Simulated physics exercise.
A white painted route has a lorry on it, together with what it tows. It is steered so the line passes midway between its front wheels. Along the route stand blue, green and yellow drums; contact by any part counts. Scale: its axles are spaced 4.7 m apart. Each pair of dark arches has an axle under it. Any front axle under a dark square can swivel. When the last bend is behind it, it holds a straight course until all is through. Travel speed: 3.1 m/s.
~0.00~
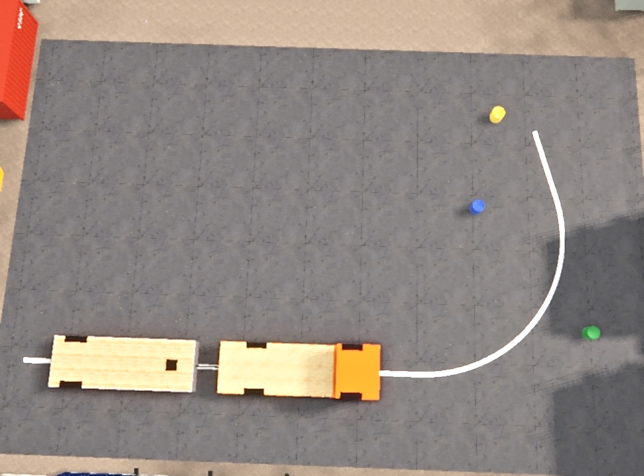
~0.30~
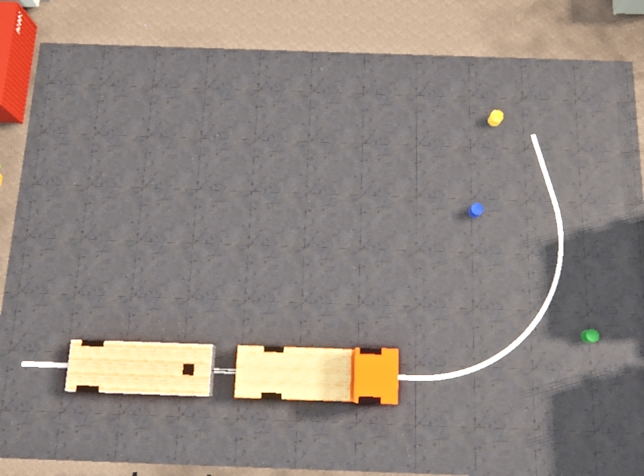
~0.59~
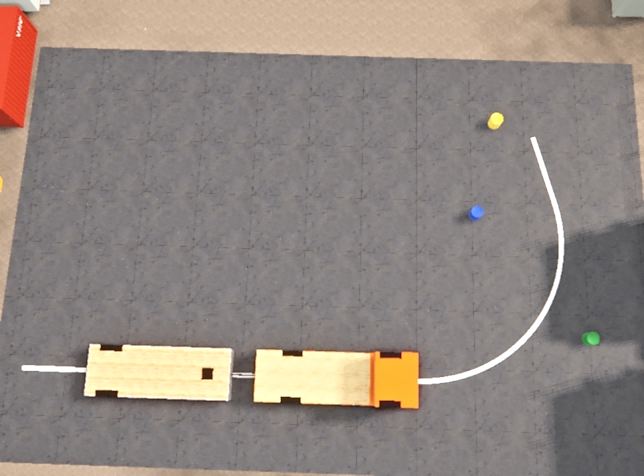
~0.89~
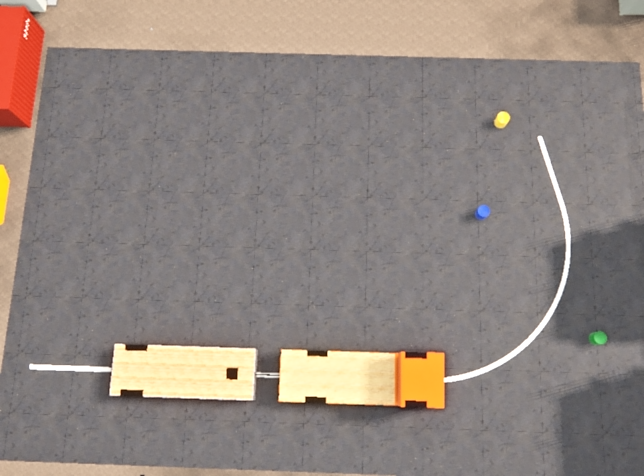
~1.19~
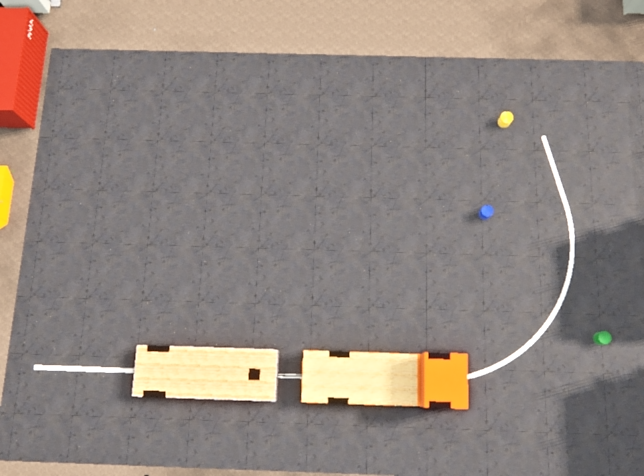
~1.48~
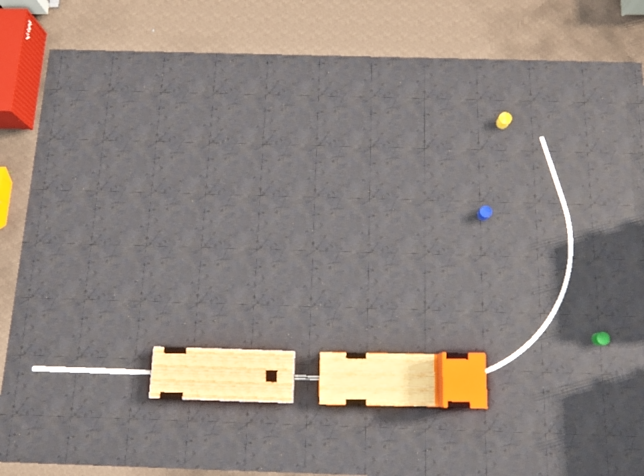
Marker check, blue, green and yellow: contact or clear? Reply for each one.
Blue clear, green clear, yellow contact.
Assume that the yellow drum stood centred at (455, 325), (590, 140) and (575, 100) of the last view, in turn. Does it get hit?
The first place gets a hit, the second no contact, the third no contact.
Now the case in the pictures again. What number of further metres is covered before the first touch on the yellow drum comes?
I'd reckon around 21.0 metres from the last picture.
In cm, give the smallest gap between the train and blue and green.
For blue it's 40, for green it's 50.
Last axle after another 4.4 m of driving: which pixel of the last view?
The axle is about at (258, 376).
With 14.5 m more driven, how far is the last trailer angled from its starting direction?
Around 20 degrees.
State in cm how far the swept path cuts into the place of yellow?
For yellow, it's 70.
After 3.6 s, the last axle is at (297, 377) of the last picture, 5 cm off the line; green has been passed with 50 cm to spare.
After 8.3 s, the last axle is at (501, 293) of the last picture, 290 cm off the line; the lorry has hit yellow.
After 9.9 s, the last axle is at (527, 215) of the last picture, 255 cm off the line; blue has been passed with 45 cm to spare.
After 12.1 s, the last axle is at (522, 96) of the last picture, 85 cm off the line; 1 of 3 struck in all.
